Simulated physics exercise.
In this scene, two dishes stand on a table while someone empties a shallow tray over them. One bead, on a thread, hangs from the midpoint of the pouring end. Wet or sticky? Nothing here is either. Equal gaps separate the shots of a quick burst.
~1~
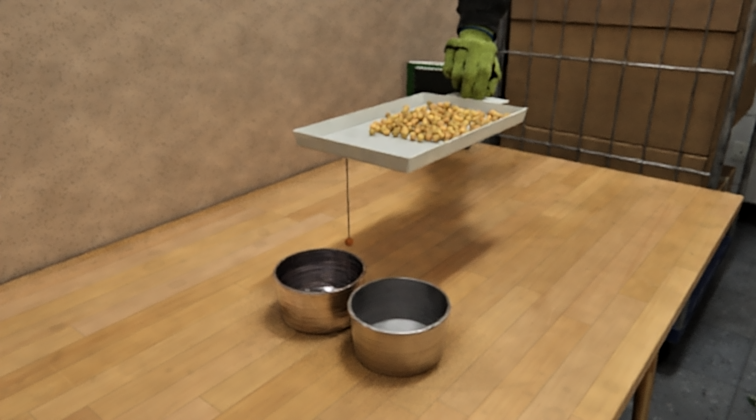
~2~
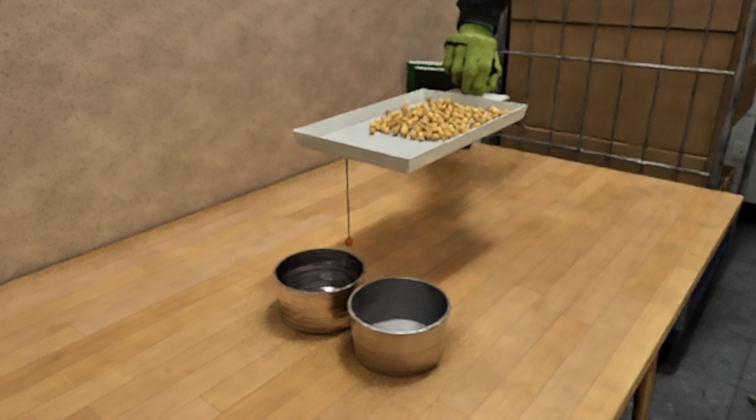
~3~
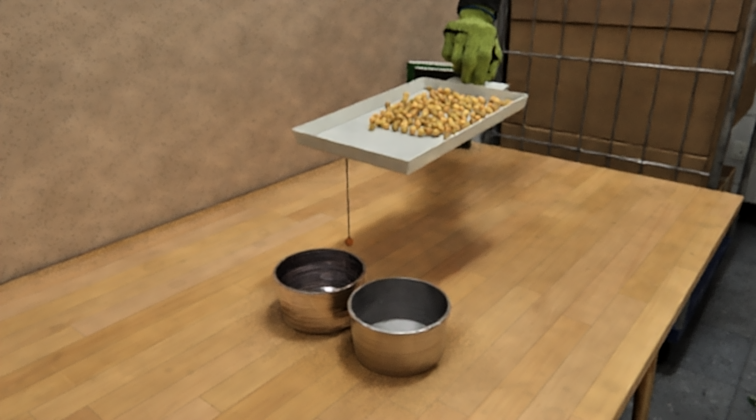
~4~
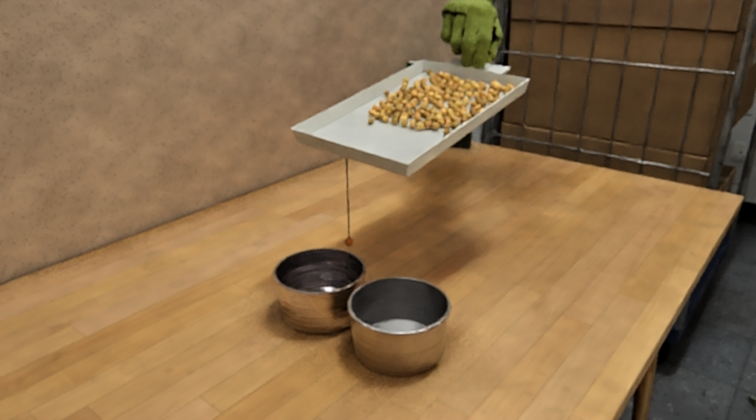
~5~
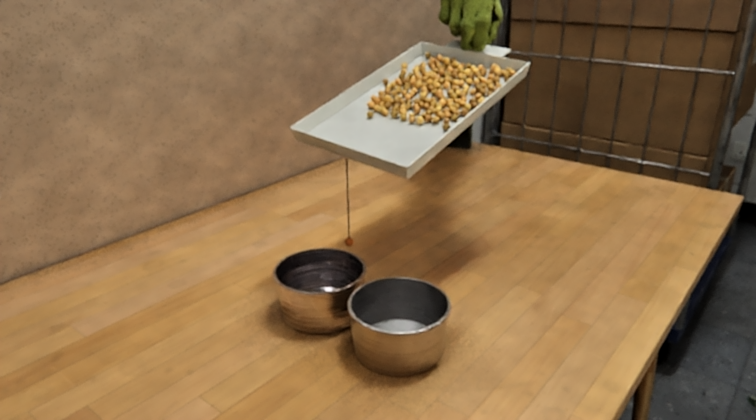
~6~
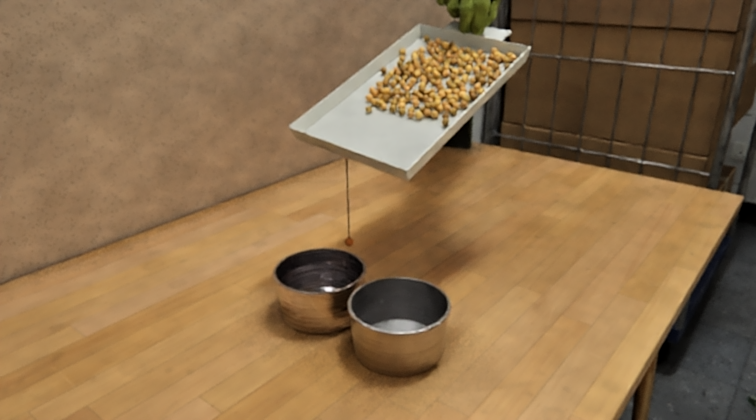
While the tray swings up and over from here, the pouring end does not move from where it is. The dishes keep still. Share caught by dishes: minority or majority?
By the end, the dishes are holding most of the load, I'd say.
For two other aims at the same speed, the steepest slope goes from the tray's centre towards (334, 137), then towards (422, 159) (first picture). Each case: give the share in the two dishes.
You'd see roughly 10 per cent the first time and 40 per cent the second.
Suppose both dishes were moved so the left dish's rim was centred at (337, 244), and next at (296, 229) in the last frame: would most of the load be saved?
First not half, then not half.
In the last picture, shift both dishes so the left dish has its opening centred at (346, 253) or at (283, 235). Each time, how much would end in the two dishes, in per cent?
Close to 40 in a hundred, then close to 30 in a hundred.
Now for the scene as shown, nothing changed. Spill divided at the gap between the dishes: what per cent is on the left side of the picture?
I'd put it at close to 50 per cent.
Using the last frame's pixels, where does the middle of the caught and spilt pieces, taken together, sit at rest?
The centre ends up roughly at (363, 329).
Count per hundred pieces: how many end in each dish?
So the left dish gets 30 % of the load, while the right one gets 40 %.
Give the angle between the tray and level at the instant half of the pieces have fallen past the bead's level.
That happens at around 95°.
Soon, tray tipped steeply; nearly all on the tray; a small part in the air.
A while on, tray tipped past a quarter turn; about a third on the tray; about a quarter in the right dish; a small part in the left dish; about a quarter outside both; a small part in the air.
Towards the end, tray tipped past a quarter turn; about a third in the right dish; about a third in the left dish; about a third outside both; a stray few in the air.
Finally, tray tipped past a quarter turn; about a third in the right dish; about a third in the left dish; about a third outside both.
